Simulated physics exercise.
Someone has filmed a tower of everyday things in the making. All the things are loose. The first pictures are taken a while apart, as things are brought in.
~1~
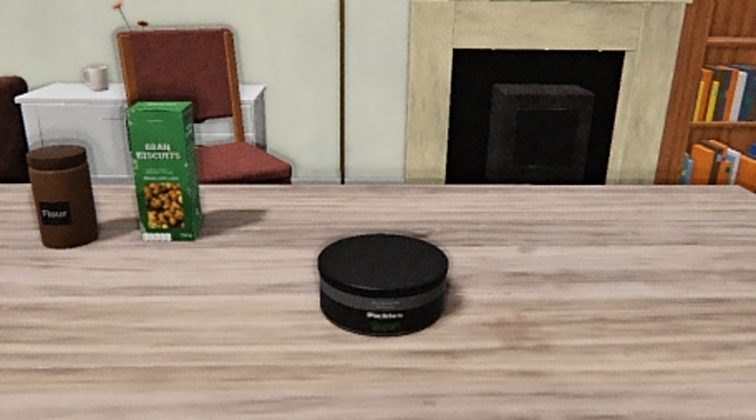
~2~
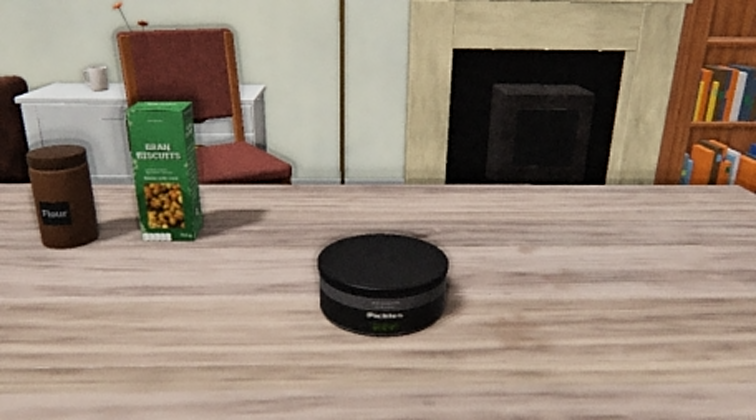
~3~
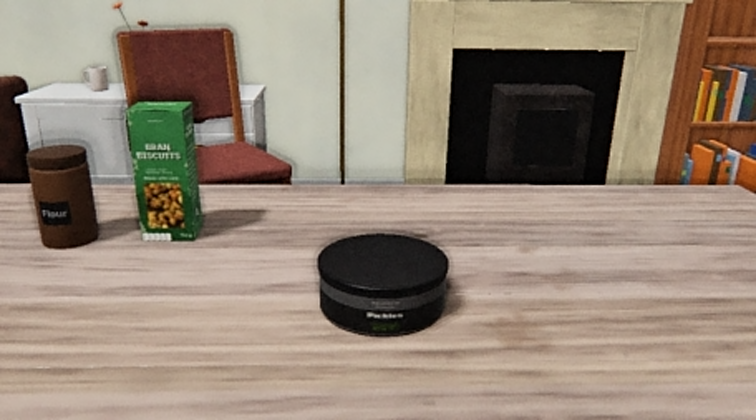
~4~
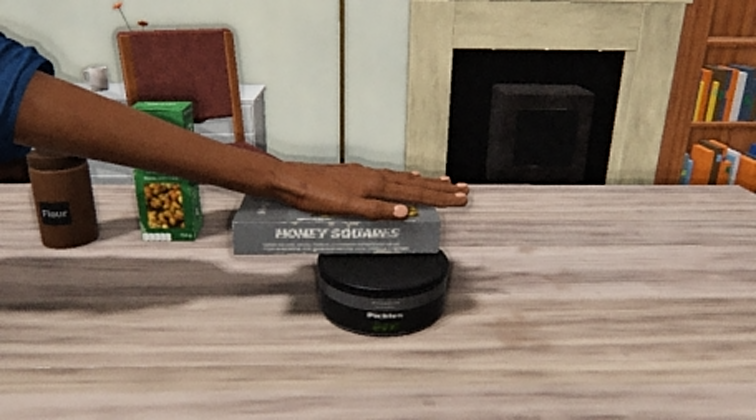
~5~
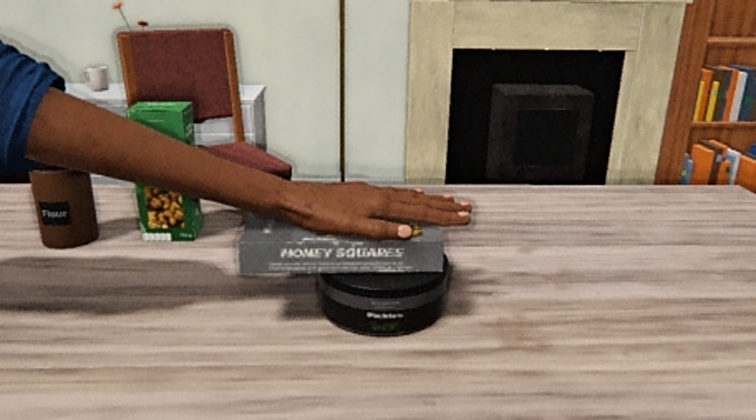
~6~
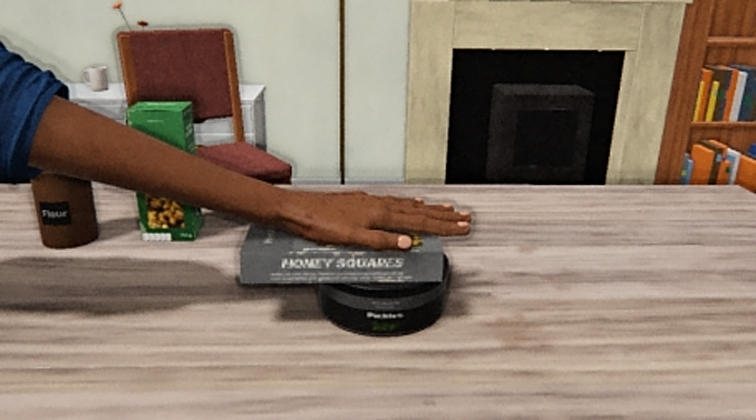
A dark-skinned hand in a blue sleeve reaches in from the left with a grey packet, lowers it a short way onto the black tub, and stays resting on top. The tub sits near the middle of a pale wooden table, with a brown jar and green carton behind at left. The unmoving view looks slightly down across a room with a red chair, fireplace and bookshelf.
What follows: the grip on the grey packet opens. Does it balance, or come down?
As it turns out, it holds.
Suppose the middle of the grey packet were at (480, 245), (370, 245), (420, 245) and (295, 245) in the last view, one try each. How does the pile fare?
First try: It loses its balance; second try: It keeps its balance; third try: It holds; fourth try: It gives way.
Then, 0.50 s after the last picture, nothing has stirred.
Then, 1.30 s after the last picture, grey packet resting near (343, 244).
At rest, all 4 in place. Seen from the same camera at the end, grey packet near (343, 244). The pile keeps its balance.
